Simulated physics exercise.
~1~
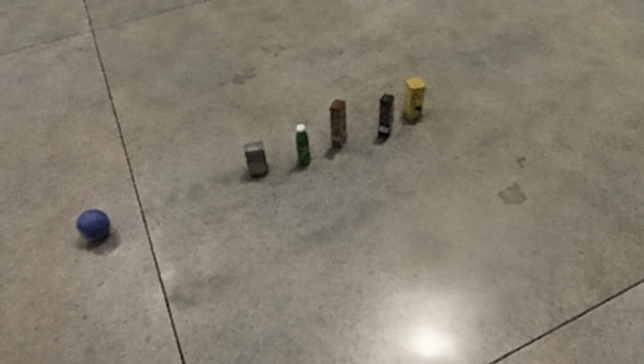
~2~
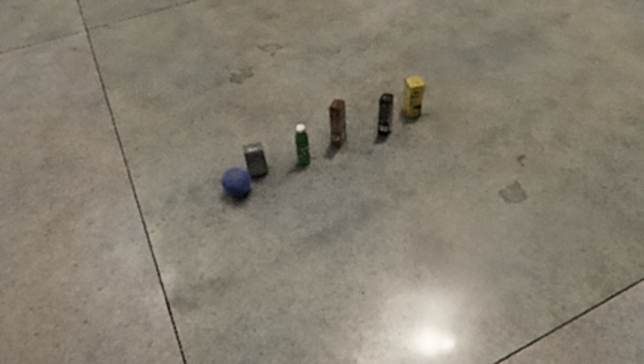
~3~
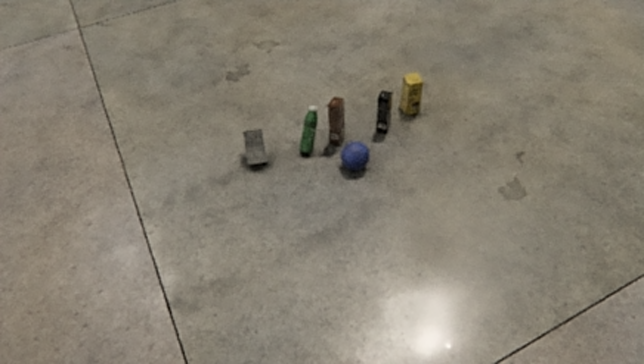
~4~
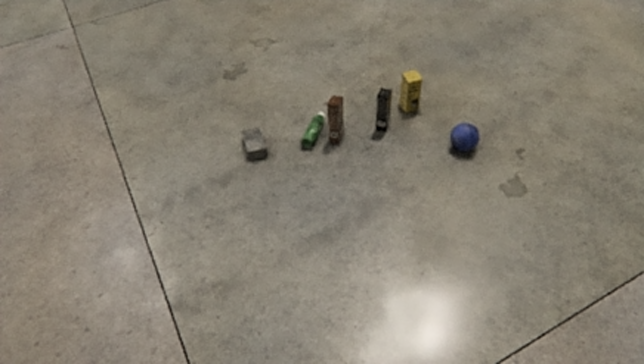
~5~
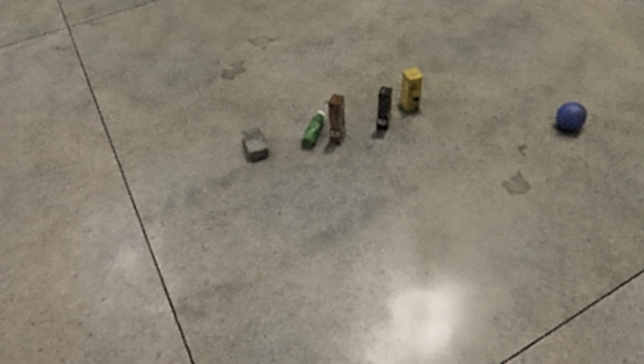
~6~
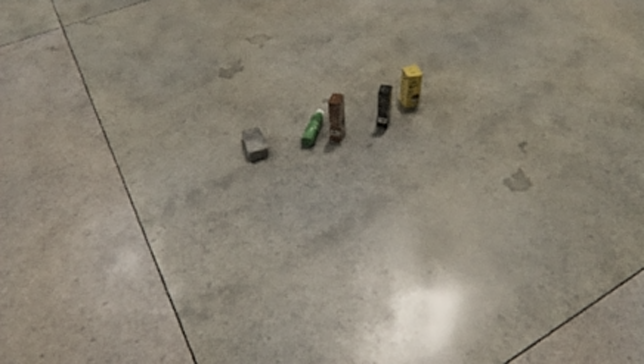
On a concrete floor, a blue ball rolls right past five standing objects, toppling the grey carton and green bottle, then leaves view.
